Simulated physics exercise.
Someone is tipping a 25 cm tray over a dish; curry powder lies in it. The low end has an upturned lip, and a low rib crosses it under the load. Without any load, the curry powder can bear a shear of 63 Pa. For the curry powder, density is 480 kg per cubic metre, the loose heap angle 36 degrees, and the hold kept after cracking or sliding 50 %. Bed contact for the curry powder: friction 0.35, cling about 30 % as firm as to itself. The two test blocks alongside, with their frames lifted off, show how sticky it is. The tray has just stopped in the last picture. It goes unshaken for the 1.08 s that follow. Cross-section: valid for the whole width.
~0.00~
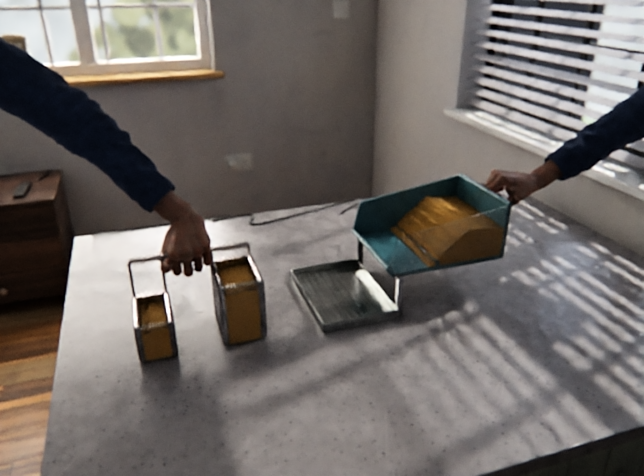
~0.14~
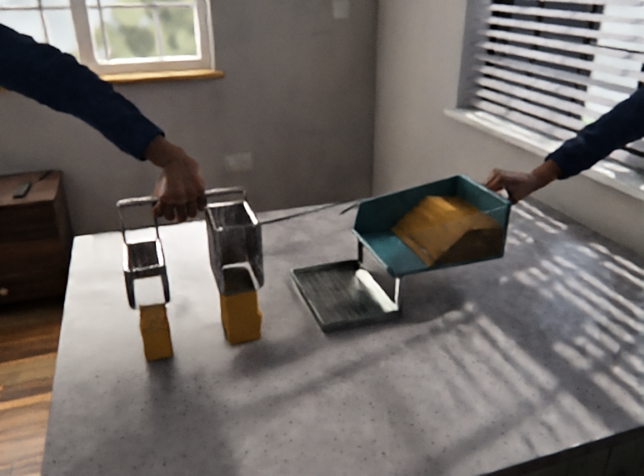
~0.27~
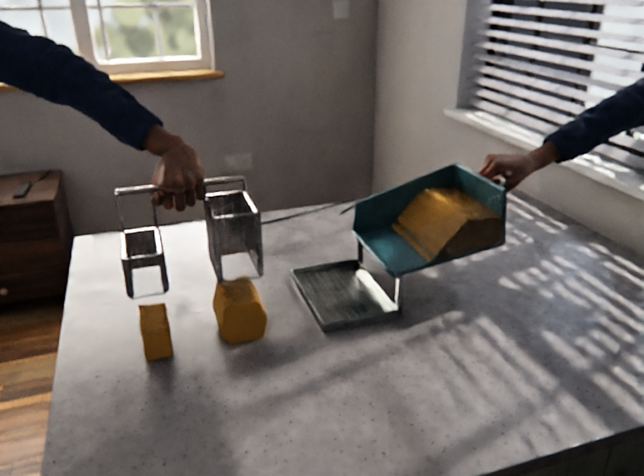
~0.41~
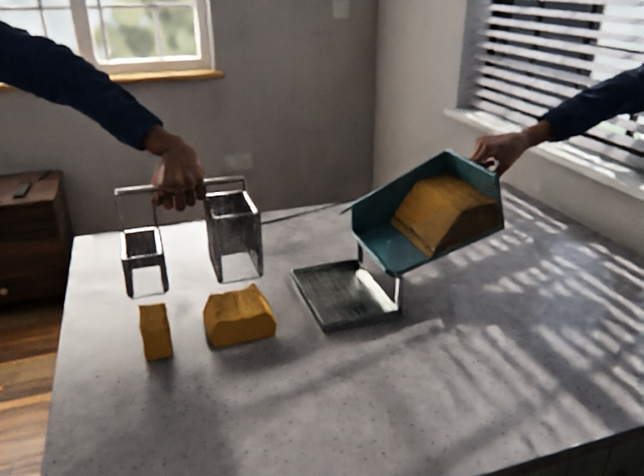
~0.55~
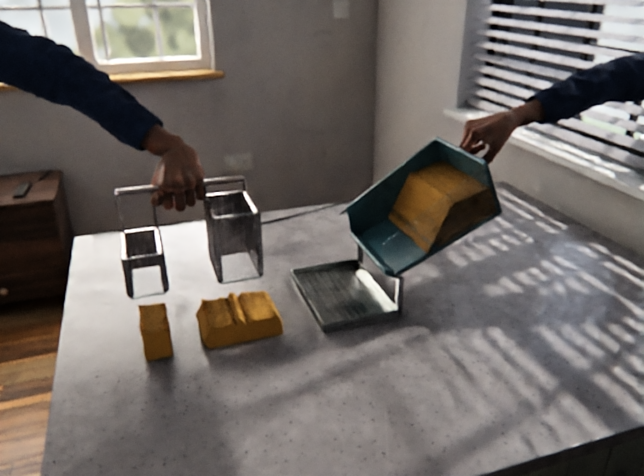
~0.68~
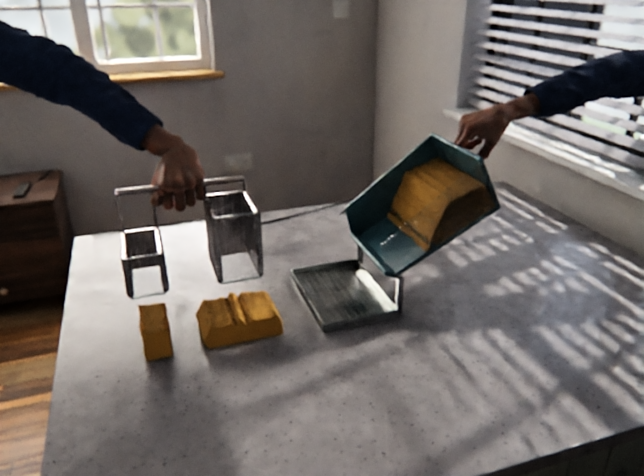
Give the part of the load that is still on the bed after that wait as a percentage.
Roughly 100 per cent.
After 0.79 s, the tilt is 28 degrees and 100 % is on the bed.
After 0.92 s, the tilt is 28 degrees and 100 % is on the bed.
After 1.05 s, the tilt is 28 degrees and 100 % is on the bed.
After 1.18 s, the tilt is 28 degrees and 100 % is on the bed.
After 1.72 s, at the end, the tilt is 28 degrees and 100 % is on the bed.
